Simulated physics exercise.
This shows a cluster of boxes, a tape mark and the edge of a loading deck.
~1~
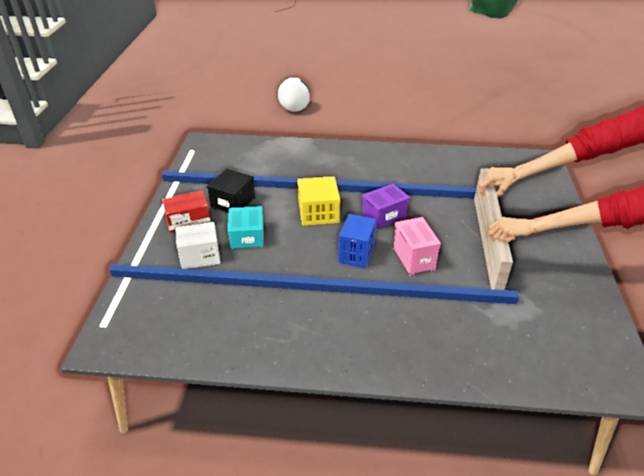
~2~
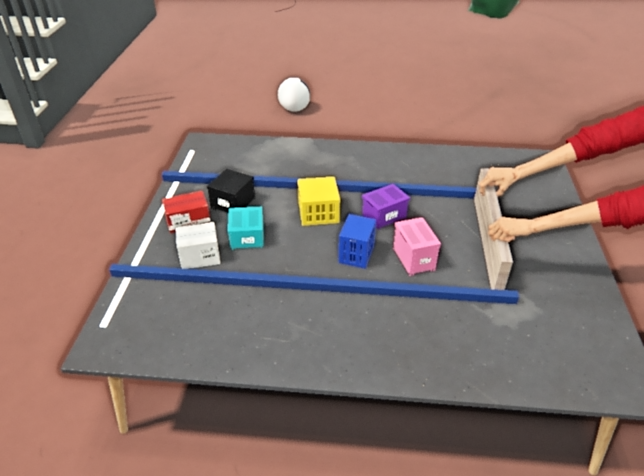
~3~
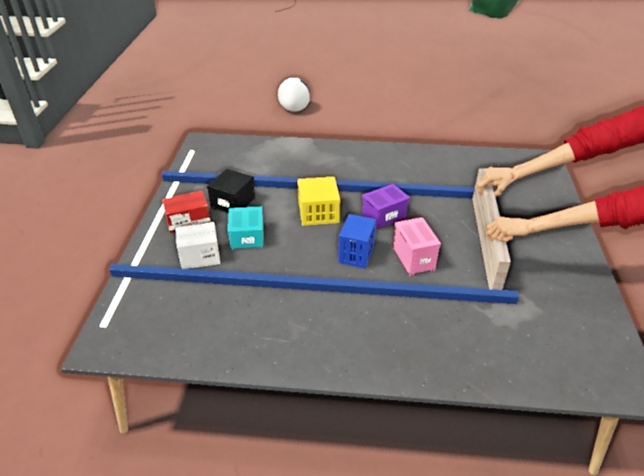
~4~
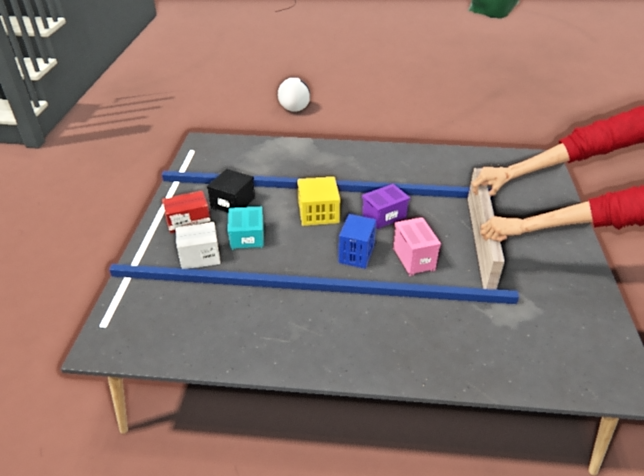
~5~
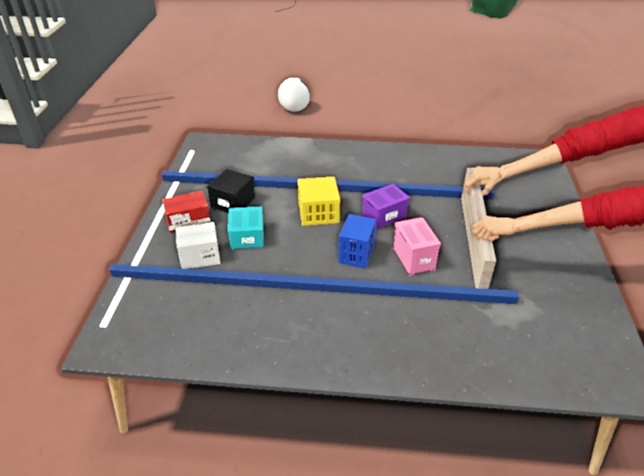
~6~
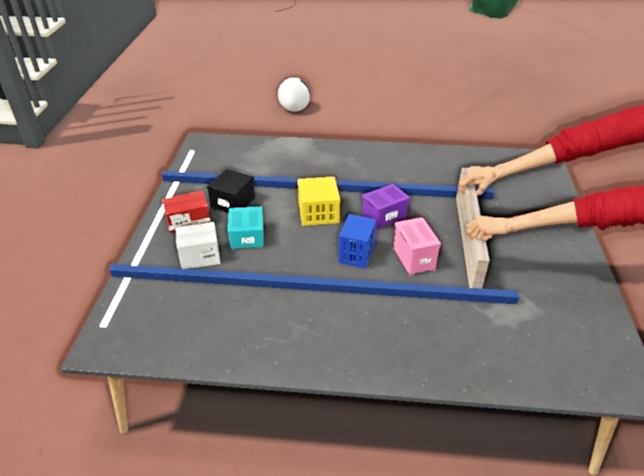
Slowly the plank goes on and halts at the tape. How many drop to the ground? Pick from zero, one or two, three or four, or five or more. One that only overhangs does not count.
In the end the number that fall off is five or more.
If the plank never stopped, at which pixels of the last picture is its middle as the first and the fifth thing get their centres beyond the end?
About (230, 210), then (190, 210).
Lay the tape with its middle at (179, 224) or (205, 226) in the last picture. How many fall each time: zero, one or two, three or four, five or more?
Taking them in turn, more than four; three to four.
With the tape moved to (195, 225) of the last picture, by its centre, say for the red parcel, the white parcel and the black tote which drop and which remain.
The red parcel is lost, the white parcel drops off, the black tote goes over.
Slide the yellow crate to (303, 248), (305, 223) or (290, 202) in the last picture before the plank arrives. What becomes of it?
The yellow crate is lost; drops off; is lost.
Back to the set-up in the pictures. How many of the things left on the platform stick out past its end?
That would be 2.
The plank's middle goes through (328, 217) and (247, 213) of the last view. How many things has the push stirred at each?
By then 4, and 8.
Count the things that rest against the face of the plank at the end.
2 of them.
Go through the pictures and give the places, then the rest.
In the first frame, red parcel (186, 212); white parcel (198, 246); black tote (232, 193); plank (491, 227); tape (156, 223).
In the second frame, white parcel (198, 246); blue crate (357, 241).
In the third frame, black tote (232, 193); yellow crate (319, 201).
In the fourth frame, red parcel (186, 212); purple tote (385, 207).
In the fifth frame, white parcel (198, 246); turquoise tote (246, 228).
In the sixth frame, red parcel (186, 212); white parcel (198, 246); black tote (232, 193); plank (471, 226); tape (156, 223).
A little later, none off yet; red parcel at rest near (186, 212); white parcel at rest near (198, 246); black tote at rest near (232, 193).
When it is over, the number that fall off is five or more; down, blue crate, yellow crate, turquoise tote, black tote, white parcel and red parcel.
